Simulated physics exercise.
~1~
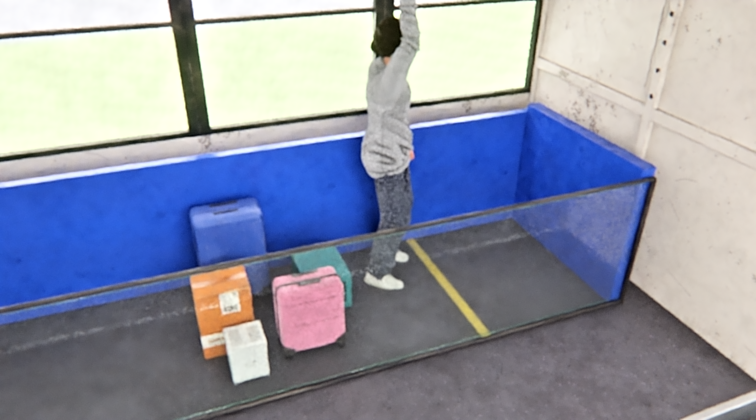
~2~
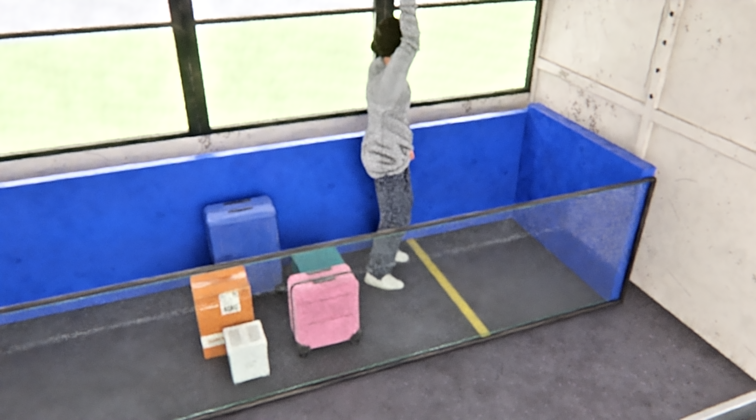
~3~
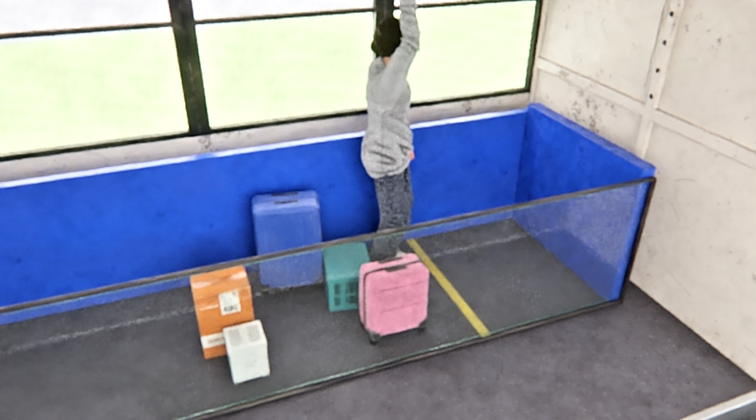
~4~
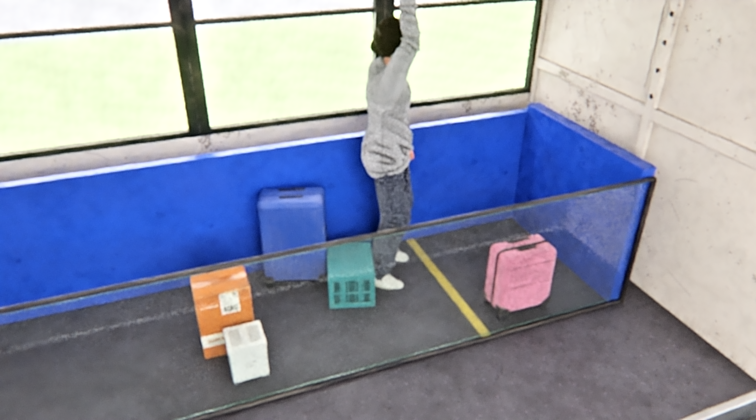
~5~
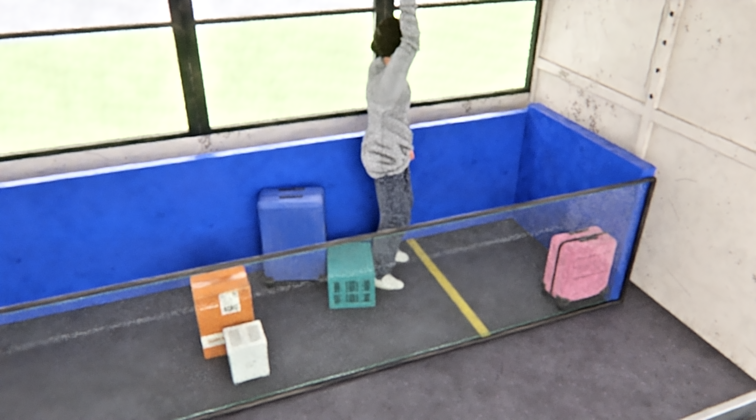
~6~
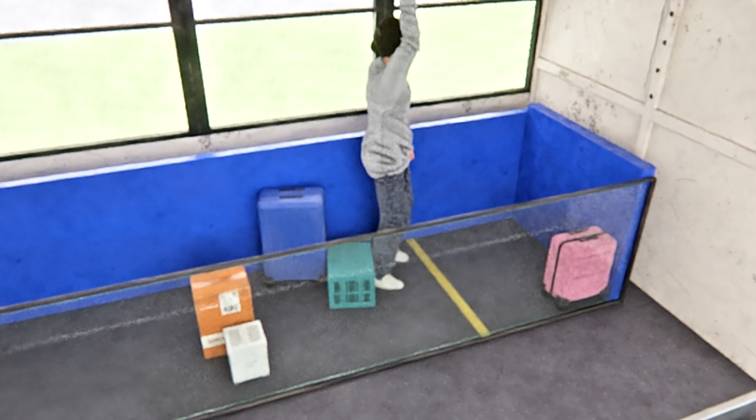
In a blue-walled bay behind a low clear panel, a person in a grey top stands with arms raised overhead and feet planted among loose bags and boxes. A pink wheeled case and a larger blue case begin sliding right, both staying upright. The pink case passes in front of the person, while the teal crate shifts a little to the right. The blue case and crate then settle short of the yellow line, but the pink case rolls on across it. It comes to rest upright near the right end, with the orange pack and white tub still in their original places.
